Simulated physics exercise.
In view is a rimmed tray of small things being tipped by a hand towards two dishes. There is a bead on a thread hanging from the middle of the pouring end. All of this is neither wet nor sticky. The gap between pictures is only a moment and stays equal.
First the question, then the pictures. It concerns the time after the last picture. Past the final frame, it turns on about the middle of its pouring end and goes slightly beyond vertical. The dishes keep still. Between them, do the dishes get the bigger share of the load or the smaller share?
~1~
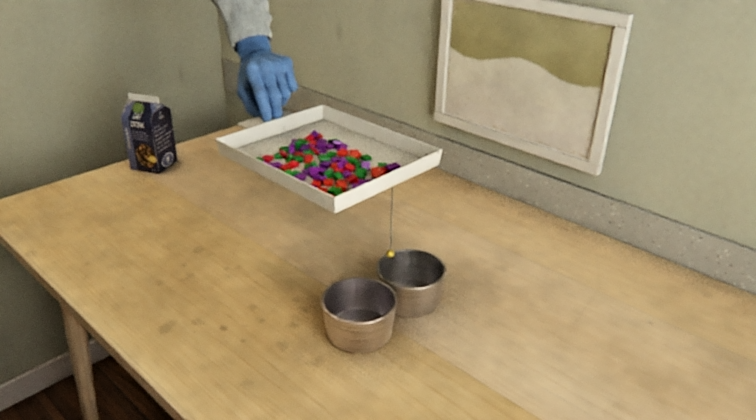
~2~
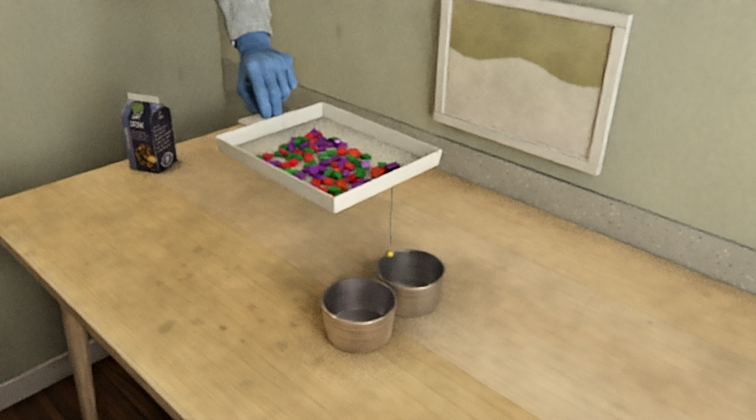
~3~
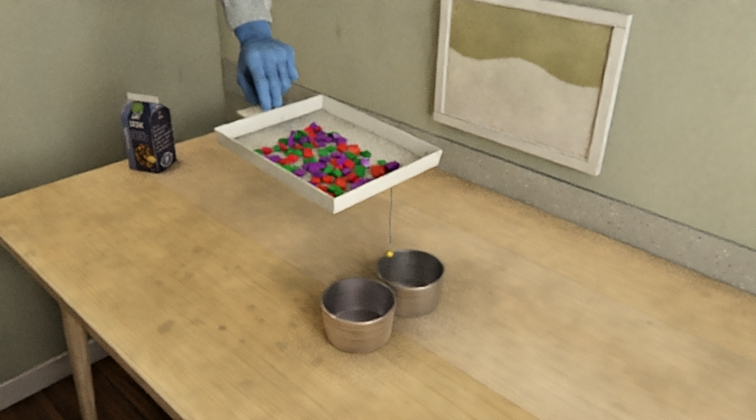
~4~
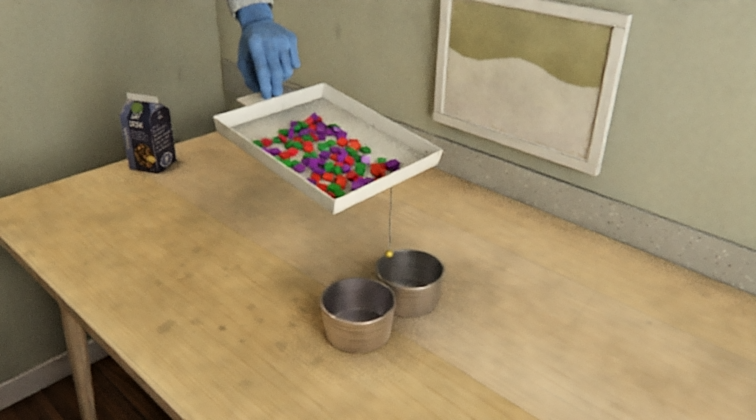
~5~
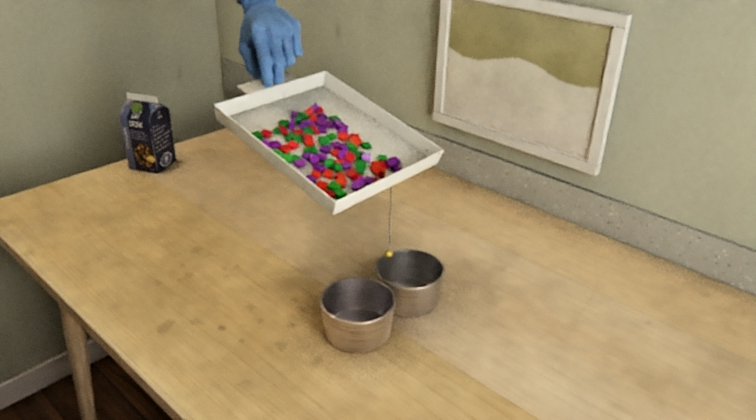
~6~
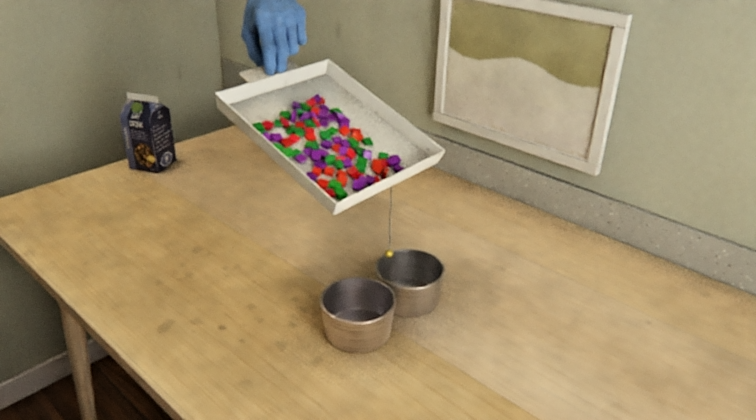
The bigger share.
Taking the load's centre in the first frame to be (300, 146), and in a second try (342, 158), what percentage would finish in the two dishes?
In order, about 70 and 70 in a hundred.
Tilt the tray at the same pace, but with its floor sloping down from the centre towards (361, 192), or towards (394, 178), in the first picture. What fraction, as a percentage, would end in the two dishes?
Around 90 per cent first, around 40 per cent next.
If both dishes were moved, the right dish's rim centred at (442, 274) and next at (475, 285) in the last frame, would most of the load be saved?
Earlier try a majority share, later try a minority share.
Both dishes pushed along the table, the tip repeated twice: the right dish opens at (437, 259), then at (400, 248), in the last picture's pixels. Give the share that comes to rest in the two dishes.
Around 70 and then 10 per cent.
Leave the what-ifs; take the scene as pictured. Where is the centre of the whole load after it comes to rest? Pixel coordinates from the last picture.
Centre at rest: Close to (385, 321).
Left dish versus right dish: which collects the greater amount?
Observation: The one at left.
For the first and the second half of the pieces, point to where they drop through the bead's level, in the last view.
Around (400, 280), followed by around (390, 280).
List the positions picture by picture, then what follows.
Corners of the pouring end at (335, 196) and (439, 150), level; middle of the load at (326, 165), mosaic tiles; left dish at (385, 329); right dish at (436, 294); bead on its thread at (390, 254), in the first picture.
Corners of the pouring end at (334, 196) and (439, 150), level; middle of the load at (325, 163), in the second picture.
Corners of the pouring end at (335, 197) and (439, 150), tipped barely, level across its low end; middle of the load at (325, 160), in the third picture.
Corners of the pouring end at (335, 199) and (440, 150), tipped a little, level across its low end; middle of the load at (325, 155), in the fourth picture.
Corners of the pouring end at (336, 200) and (441, 150), tipped a little, level across its low end; middle of the load at (325, 150), in the fifth picture.
Corners of the pouring end at (337, 201) and (442, 150), tipped clearly, level across its low end; middle of the load at (327, 145); left dish at (384, 328); right dish at (435, 294), in the sixth picture.
Soon after the last picture, tray tipped steeply; all on the tray.
A little later, tray tipped past a quarter turn; most on the tray; a small part in the left dish; a stray few outside both; a small part in the air.
Later still, tray tipped past a quarter turn; about half in the left dish; about a quarter in the right dish; about a third outside both.
At rest, tray tipped past a quarter turn; about half in the left dish; about a quarter in the right dish; about a third outside both.
